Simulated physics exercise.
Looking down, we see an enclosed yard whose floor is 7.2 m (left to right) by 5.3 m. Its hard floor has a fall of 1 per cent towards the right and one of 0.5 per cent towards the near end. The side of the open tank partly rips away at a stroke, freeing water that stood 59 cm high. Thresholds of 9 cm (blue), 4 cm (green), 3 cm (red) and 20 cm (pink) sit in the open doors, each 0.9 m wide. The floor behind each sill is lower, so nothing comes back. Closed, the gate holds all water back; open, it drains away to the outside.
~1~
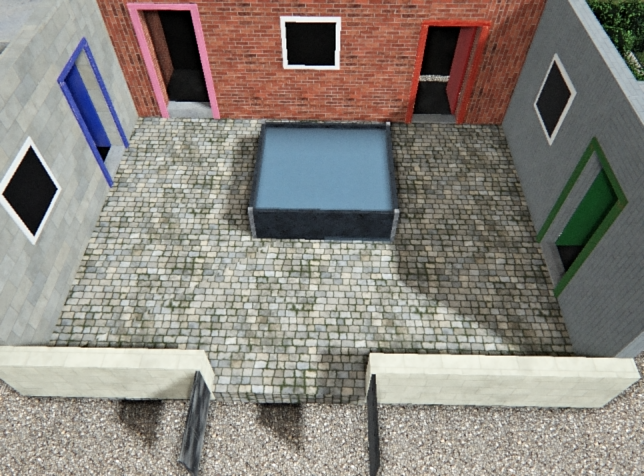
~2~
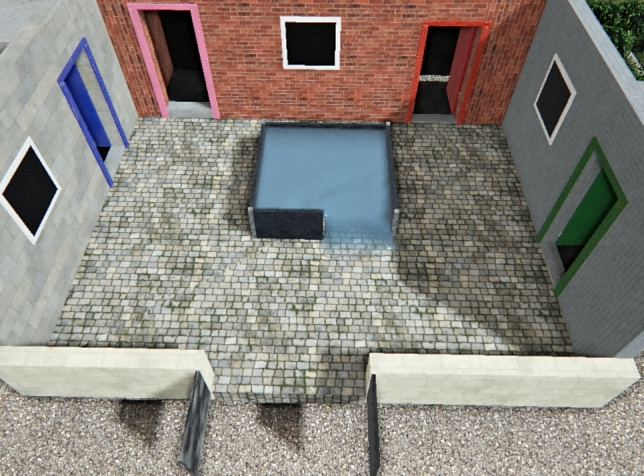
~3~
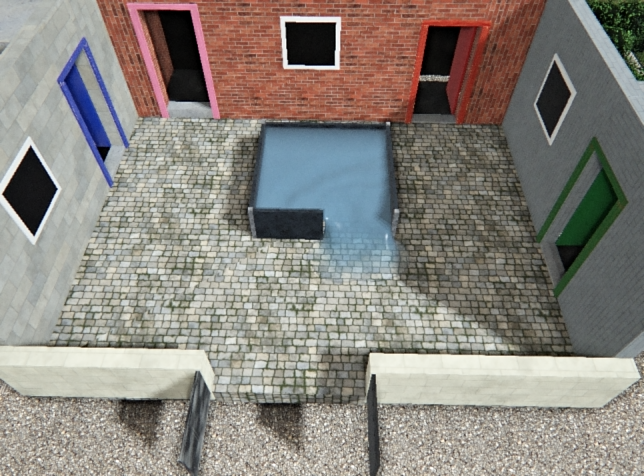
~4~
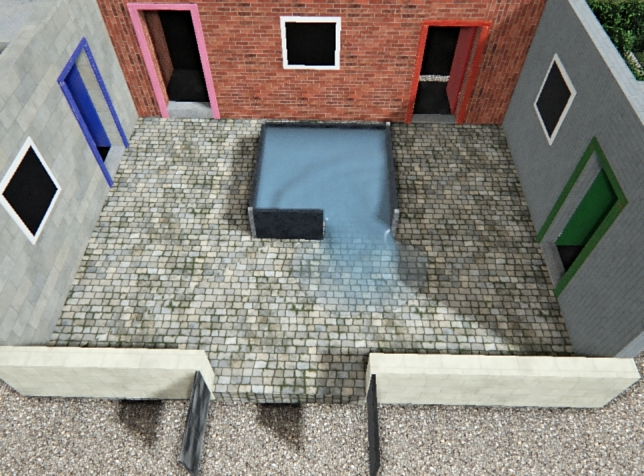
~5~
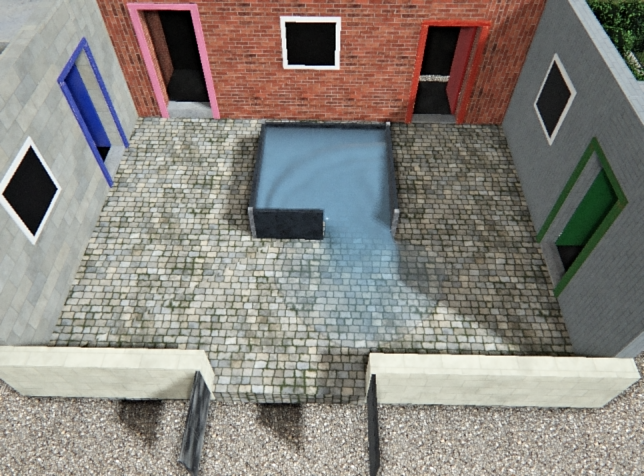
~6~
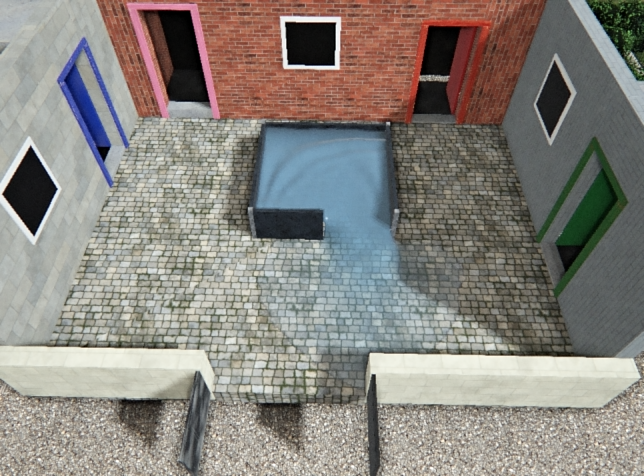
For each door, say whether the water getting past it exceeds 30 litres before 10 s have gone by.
In the end blue door: Below the cap; green door: Above the cap; red door: Above the cap; pink door: Below the cap.
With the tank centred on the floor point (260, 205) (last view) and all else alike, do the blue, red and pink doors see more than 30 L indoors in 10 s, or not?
At the blue door the limit is not exceeded, at the red door not exceeded, at the pink door not exceeded.
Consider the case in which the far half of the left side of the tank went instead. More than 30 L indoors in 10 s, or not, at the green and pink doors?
Compared with the limit, green is lower and pink is lower.
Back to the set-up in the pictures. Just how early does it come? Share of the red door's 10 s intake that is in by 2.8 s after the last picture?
Fraction in by then: Around 0 per cent.
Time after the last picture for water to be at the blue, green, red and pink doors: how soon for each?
Arrival: Blue not within the 10 s, green 1.8 s, red 3.6 s, pink not within the 10 s.
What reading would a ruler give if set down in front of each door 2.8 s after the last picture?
Depth readings (cm): Blue = 0; green = 9; red = 0; pink = 0.
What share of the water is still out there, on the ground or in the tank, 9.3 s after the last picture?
Close to 58 in a hundred remains.
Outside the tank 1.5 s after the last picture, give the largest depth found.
46 cm or so.
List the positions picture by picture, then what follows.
In the first frame, still water, 59 cm deep, in the open tank at (325, 167).
In the second frame, water pours out at (357, 228) and has run 0.6 m, to (393, 247); typically 11 cm deep outside, 59 cm at the open tank's back.
In the third frame, water pours out at (357, 230) and has run 0.9 m, to (322, 271); typically 10 cm deep outside, 59 cm at the open tank's back.
In the fourth frame, the front is at (337, 309), 1.3 m from the gap at (357, 231); 2.0 m2 of floor is under water; 59 cm left at the back of the open tank.
In the fifth frame, water pours out at (357, 231) and has run 1.8 m, to (341, 339); typically 5 cm deep outside, 59 cm at the open tank's back.
In the sixth frame, water pours out at (357, 230) and has run 2.4 m, to a hidden place; typically 4 cm deep outside, 53 cm at the open tank's back.
Then, 0.7 s after the last picture water covers 20 % of the floor and is deepest (34 cm) near (371, 247); blue door not reached, green door not reached, red door not reached, pink door not reached.
Then, 1.5 s after the last picture water covers 25 % of the floor and is deepest (46 cm) near (568, 382); blue door not reached, green door not reached, red door not reached, pink door not reached.
Then, 2.8 s after the last picture water covers 35 % of the floor and is deepest (28 cm) near (554, 382); blue door not reached, green door 9 cm at the sill, 4 L in, red door not reached, pink door not reached.
Then, 5.3 s after the last picture water covers 50 % of the floor and is deepest (18 cm) near (554, 382); blue door not reached, green door 8 cm at the sill, 34 L in, red door 9 cm at the sill, 31 L in, pink door not reached.
Then, 9.3 s after the last picture water covers 60 % of the floor and is deepest (12 cm) near (581, 382); blue door not reached, green door 6 cm at the sill, 62 L in, red door 7 cm at the sill, 107 L in, pink door not reached.
